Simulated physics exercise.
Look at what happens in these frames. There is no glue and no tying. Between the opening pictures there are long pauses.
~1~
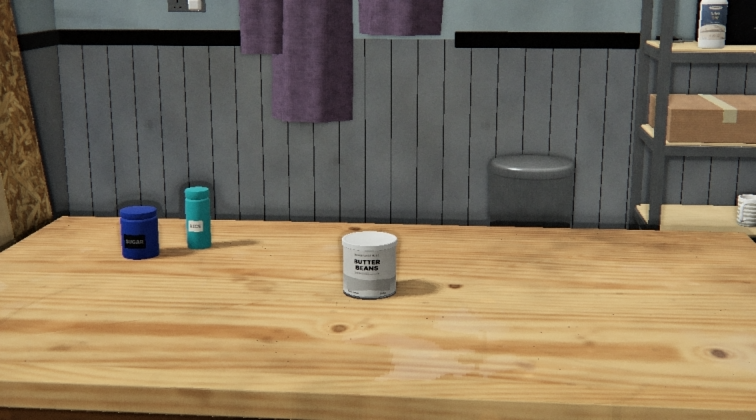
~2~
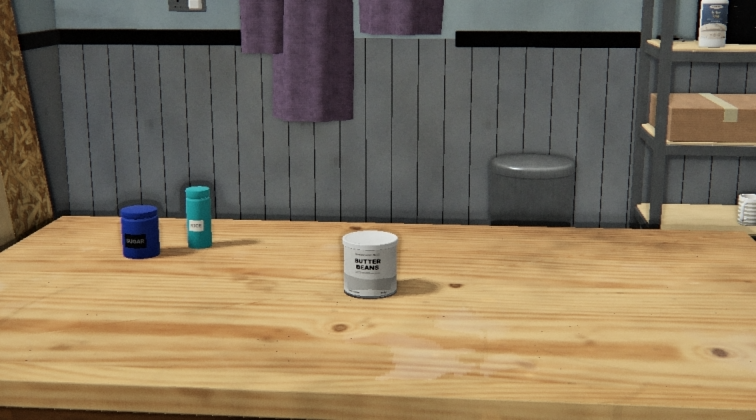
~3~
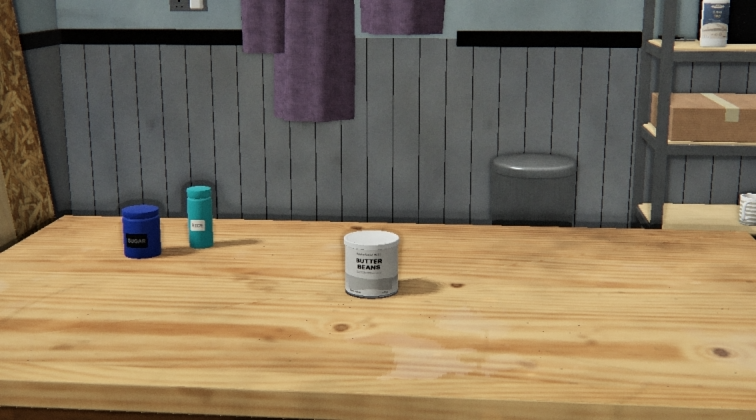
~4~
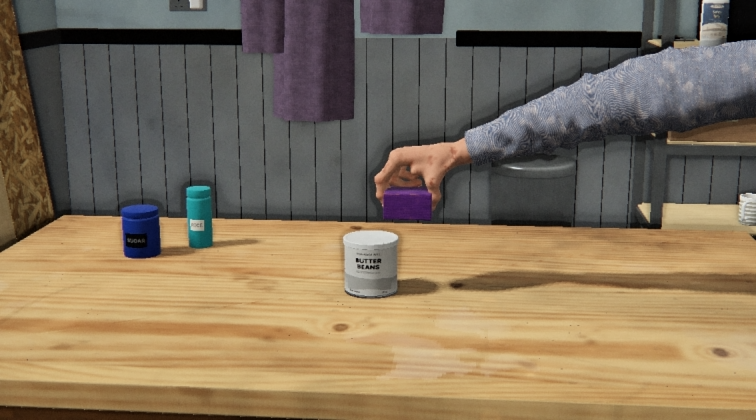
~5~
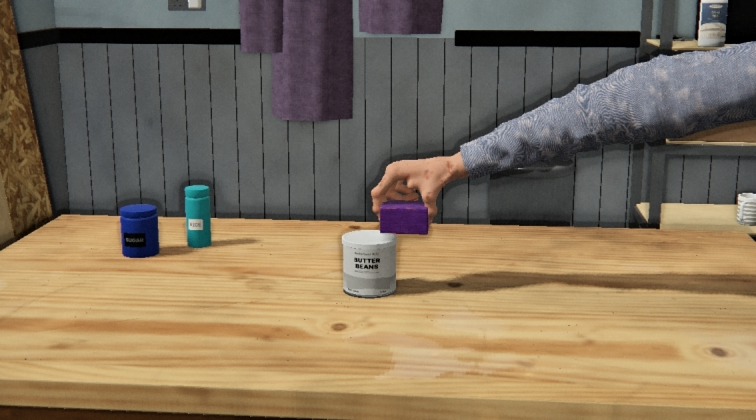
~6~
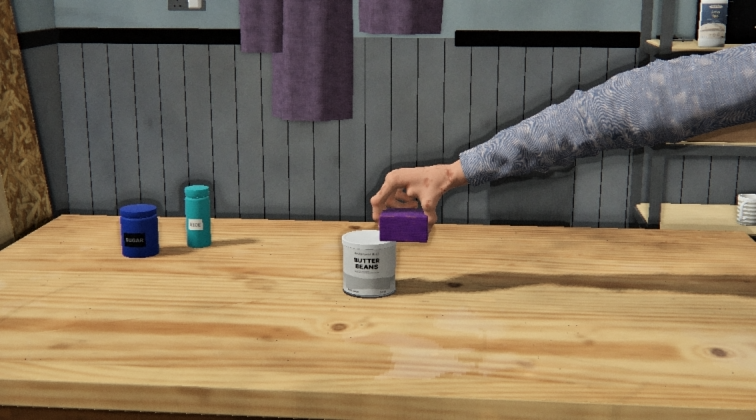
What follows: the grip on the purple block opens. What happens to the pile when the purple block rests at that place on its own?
The pile tumbles down.
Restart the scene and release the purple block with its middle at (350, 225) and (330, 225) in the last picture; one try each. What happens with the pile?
It survives the first time and caves in the second time.
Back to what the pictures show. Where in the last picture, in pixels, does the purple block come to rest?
About (413, 269).
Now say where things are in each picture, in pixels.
The last thing is not in view yet; blue jar (140, 232), in the first picture.
The last thing is not in view yet; turquoise shaker (199, 218), in the second picture.
The last thing is not in view yet; white pot (372, 264), in the third picture.
Still above its spot; purple block (408, 203); blue jar (141, 231), in the fourth picture.
Still above its spot; purple block (405, 217); turquoise shaker (198, 217), in the fifth picture.
In place under the hand; purple block (405, 225); white pot (369, 264), in the sixth picture.
Then, 0.30 s later than the last frame, purple block now fallen.
Then, 0.40 s later than the last frame, things are still on the move.
When it is over, fallen, purple block; the other 3 as before. End places, in pixels of the last picture, purple block near (413, 269). The pile gives way.
